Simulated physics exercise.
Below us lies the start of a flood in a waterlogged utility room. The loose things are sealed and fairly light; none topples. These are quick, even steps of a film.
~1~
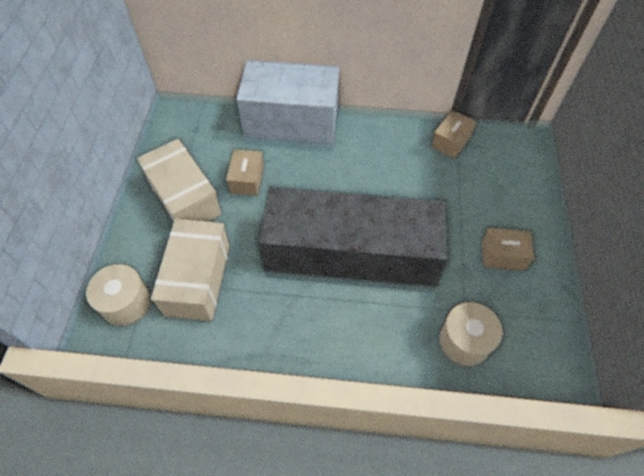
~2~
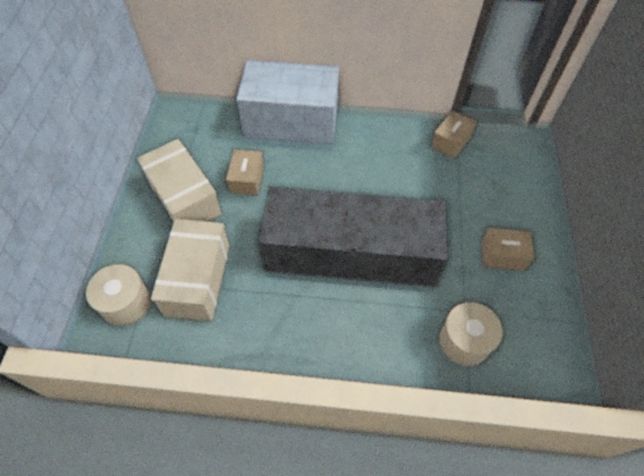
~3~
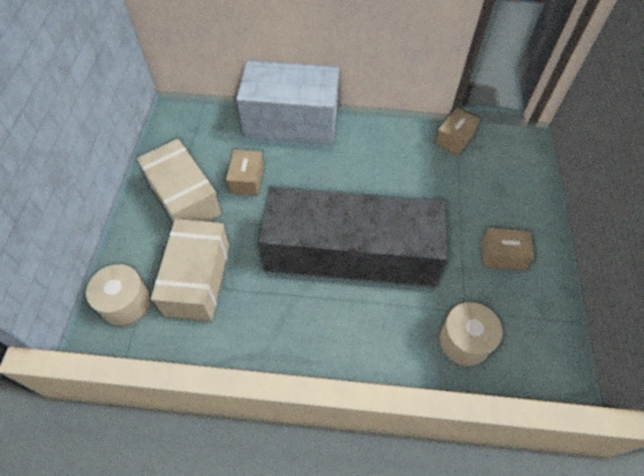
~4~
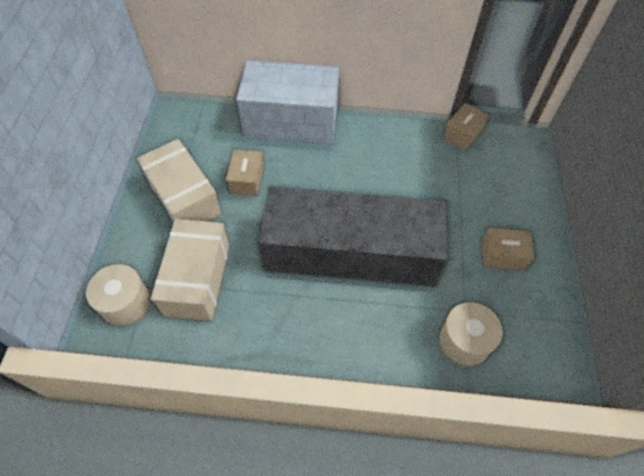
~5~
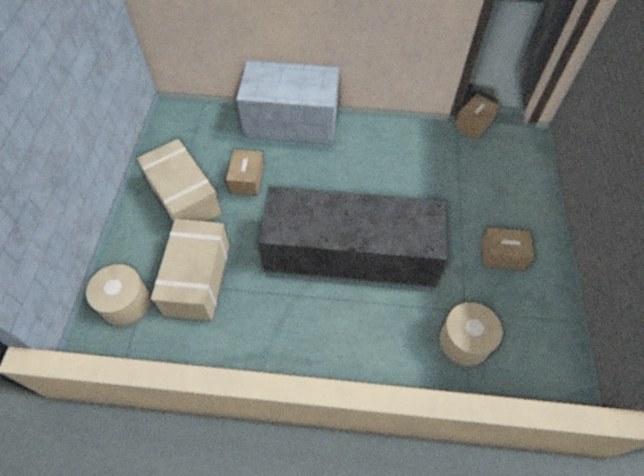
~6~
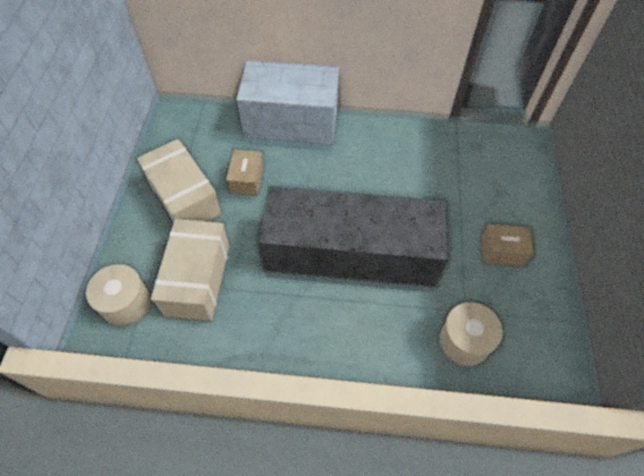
Dark door opening at the back right of a green-floored room, then a small brown box edging right and disappearing from view.
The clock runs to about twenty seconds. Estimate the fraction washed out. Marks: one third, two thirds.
It is between one and two thirds.
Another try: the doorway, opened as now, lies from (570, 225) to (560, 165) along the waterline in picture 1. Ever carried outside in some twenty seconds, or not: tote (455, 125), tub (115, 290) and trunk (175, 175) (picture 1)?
In turn: Washed out, still in, no.
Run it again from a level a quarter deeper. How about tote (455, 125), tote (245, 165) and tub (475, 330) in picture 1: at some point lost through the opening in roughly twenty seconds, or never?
One after the other: Yes, washed out, through.
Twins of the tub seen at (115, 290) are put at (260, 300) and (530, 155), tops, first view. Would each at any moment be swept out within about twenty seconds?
As listed: Kept in, washed out.
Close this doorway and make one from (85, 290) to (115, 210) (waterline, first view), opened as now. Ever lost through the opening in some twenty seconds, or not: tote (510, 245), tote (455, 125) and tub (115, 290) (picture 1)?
As listed: Left behind, kept in, carried outside.
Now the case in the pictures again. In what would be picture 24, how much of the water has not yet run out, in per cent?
Roughly 78 per cent.
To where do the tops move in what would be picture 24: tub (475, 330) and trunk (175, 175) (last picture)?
At about (523, 257) and (221, 172).
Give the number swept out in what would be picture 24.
That makes 1.
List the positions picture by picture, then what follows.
In the first frame, a tote at (511, 243) floats; a tote at (245, 166), afloat; 0 of 7 have shifted.
In the second frame, a tote at (511, 243) floats; a tote at (245, 166), afloat; 0 of 7 have shifted.
In the third frame, a tote at (511, 243) floats; a tote at (245, 166) floats; 1 of 7 have shifted.
In the fourth frame, a tote at (511, 243), afloat; a tote at (245, 166), afloat; 1 of 7 have shifted.
In the fifth frame, a tote at (511, 243) floats; a tote at (245, 166), afloat; 1 of 7 have shifted.
In the sixth frame, a tote at (510, 239) floats, close to its start; a tote at (245, 166), afloat; 2 of 7 have shifted.
A moment on, 1 of 7 are out; 6 afloat.
Next, 1 of 7 are out; 6 afloat.
Later, 3 of 7 are out; 4 afloat.
In the end, 4 of 7 are out; 3 afloat.
